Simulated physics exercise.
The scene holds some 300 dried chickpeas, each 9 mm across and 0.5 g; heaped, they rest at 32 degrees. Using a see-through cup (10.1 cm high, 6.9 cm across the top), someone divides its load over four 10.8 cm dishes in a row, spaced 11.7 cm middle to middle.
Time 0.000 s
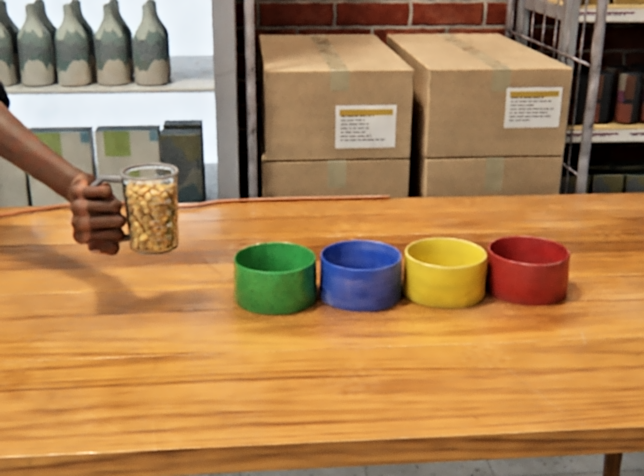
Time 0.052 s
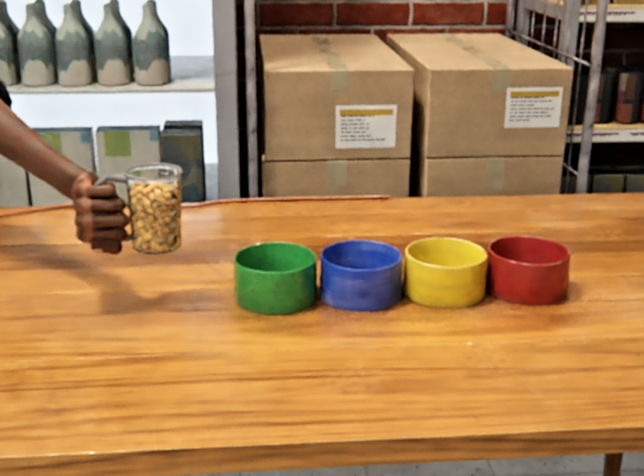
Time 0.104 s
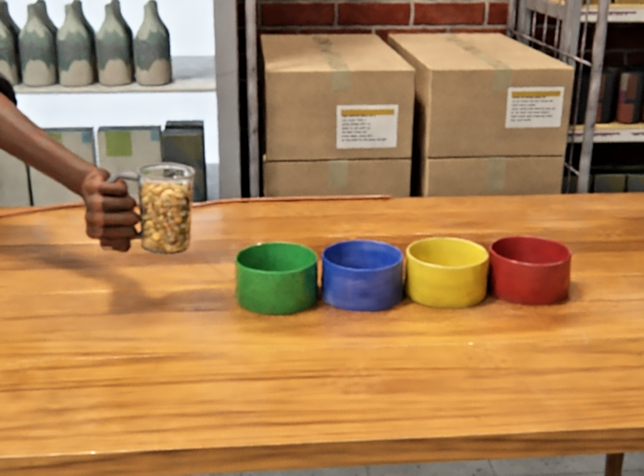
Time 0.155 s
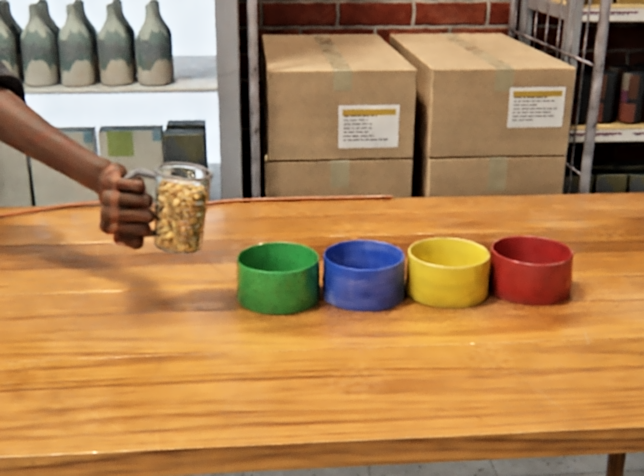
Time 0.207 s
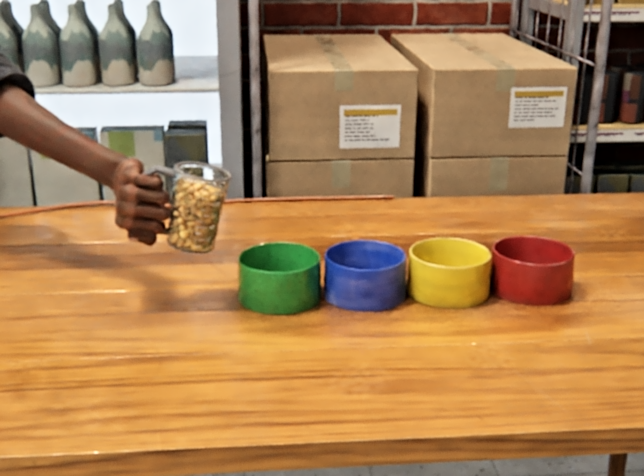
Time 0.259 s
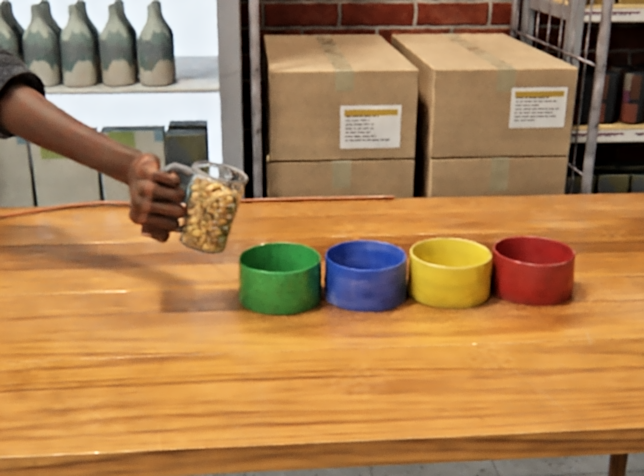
A hand gripping a clear cup of dried chickpeas by its handle moves a short way rightward above a wooden table, seen from the front and slightly above. Four round dishes, green, blue, yellow and red from left to right, sit in a row before cardboard boxes and shelves of bottles. The cup gradually tilts to the right as it nears the green dish, while the view stays almost still.
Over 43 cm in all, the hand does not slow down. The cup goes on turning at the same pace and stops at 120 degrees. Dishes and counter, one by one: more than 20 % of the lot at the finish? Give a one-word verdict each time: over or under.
Verdicts: Red over, blue under, green under, yellow under, counter under.
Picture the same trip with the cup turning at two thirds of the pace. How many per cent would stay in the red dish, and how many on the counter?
The red dish would get 100 and the counter 0.
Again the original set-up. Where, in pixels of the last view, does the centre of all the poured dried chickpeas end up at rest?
About (528, 274).
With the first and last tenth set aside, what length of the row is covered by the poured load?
That stretch measures near 6 centimetres.
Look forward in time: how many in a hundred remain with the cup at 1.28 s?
Close to 95 in a hundred.
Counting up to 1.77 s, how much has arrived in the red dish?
By that moment it's near 85 percent.
Then, at 0.87 s, tilt 65 degrees; cup holds 100 %.
After 1.28 s, tilt 98 degrees; cup holds 95 %, red 5 %.
After 1.77 s, tilt 120 degrees; cup holds 15 %, red 85 %.
At rest (2.4 s), red 100 %, blue 0 %, green 0 %, yellow 0 %, counter 0 %.
